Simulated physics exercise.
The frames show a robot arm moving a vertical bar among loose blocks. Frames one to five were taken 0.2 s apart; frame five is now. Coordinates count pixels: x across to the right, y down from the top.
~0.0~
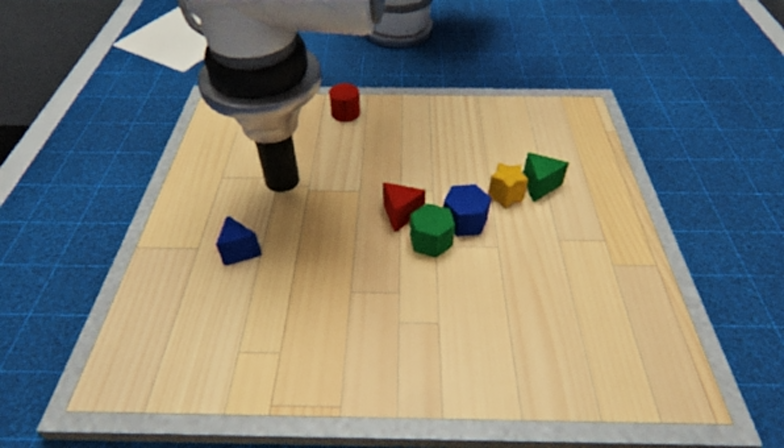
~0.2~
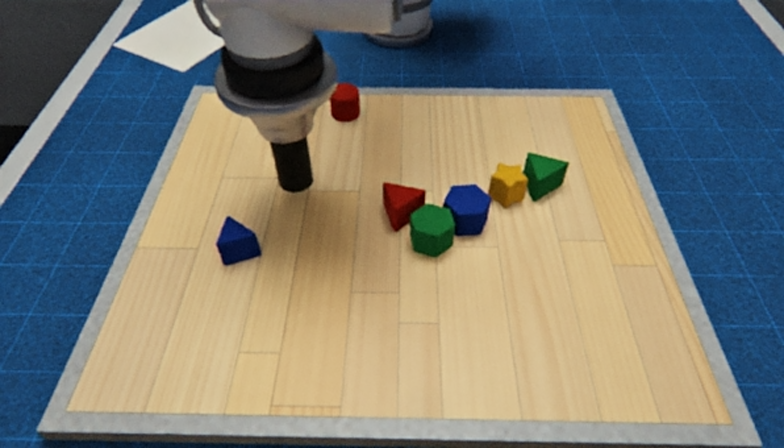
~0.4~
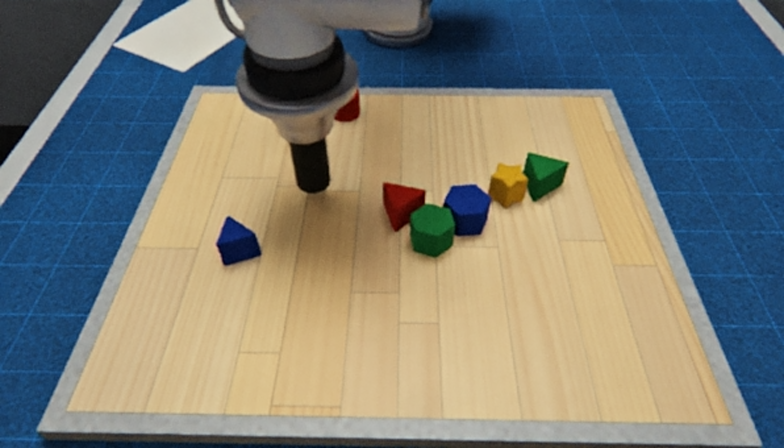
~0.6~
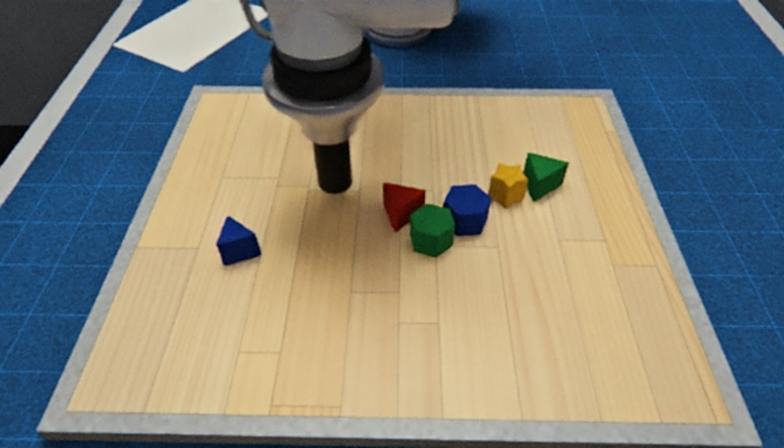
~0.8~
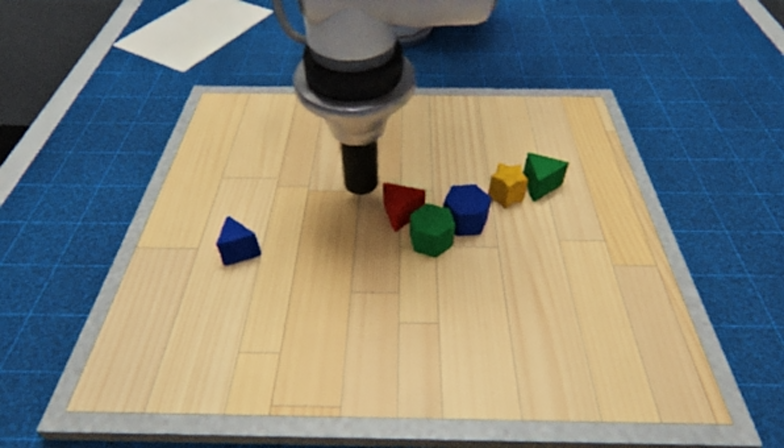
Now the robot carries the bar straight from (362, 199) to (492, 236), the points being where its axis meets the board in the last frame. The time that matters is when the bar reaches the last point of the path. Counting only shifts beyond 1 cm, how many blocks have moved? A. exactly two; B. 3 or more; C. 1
I choose B.
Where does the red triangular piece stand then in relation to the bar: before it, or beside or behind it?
When the path ends, it will sit ahead of the bar.
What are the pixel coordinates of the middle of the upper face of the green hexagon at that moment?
Roughly at (447, 239).
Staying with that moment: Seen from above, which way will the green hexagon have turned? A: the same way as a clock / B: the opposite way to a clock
My answer is option A.
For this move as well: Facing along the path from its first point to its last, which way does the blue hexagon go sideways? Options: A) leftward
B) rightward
Correct choice: A.
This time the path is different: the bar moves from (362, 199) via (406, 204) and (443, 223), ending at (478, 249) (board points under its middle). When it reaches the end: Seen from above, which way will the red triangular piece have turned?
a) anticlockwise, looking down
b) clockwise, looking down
That would be b.
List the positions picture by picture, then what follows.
The first frame shows bar tip at (283, 181); block tops, red triangular piece at (401, 193); green hexagon at (433, 219); blue hexagon at (468, 198); yellow star at (510, 173).
The second frame shows bar at (296, 181); blocks unchanged.
The third frame shows bar at (314, 182); blocks unchanged.
The fourth frame shows bar at (336, 182); blocks unchanged.
The fifth frame shows bar at (361, 183); red triangular piece at (401, 193); green hexagon at (433, 219); blue hexagon at (468, 198); yellow star at (510, 173).
On the path given first. One third of the way, bar at (405, 194); red triangular piece at (432, 201), turned 40° clockwise; green hexagon at (440, 227), turned 30° clockwise; blue hexagon at (471, 198).
Two thirds of the way, bar at (449, 207); red triangular piece at (474, 218), turned 60° clockwise; green hexagon at (447, 239), turned 65° clockwise; blue hexagon at (502, 202), turned 40° anticlockwise.
At the end, bar at (495, 221); red triangular piece at (523, 234), turned 50° clockwise; green hexagon at (447, 239), turned 70° clockwise; blue hexagon at (534, 203), turned 75° anticlockwise; yellow star in place.
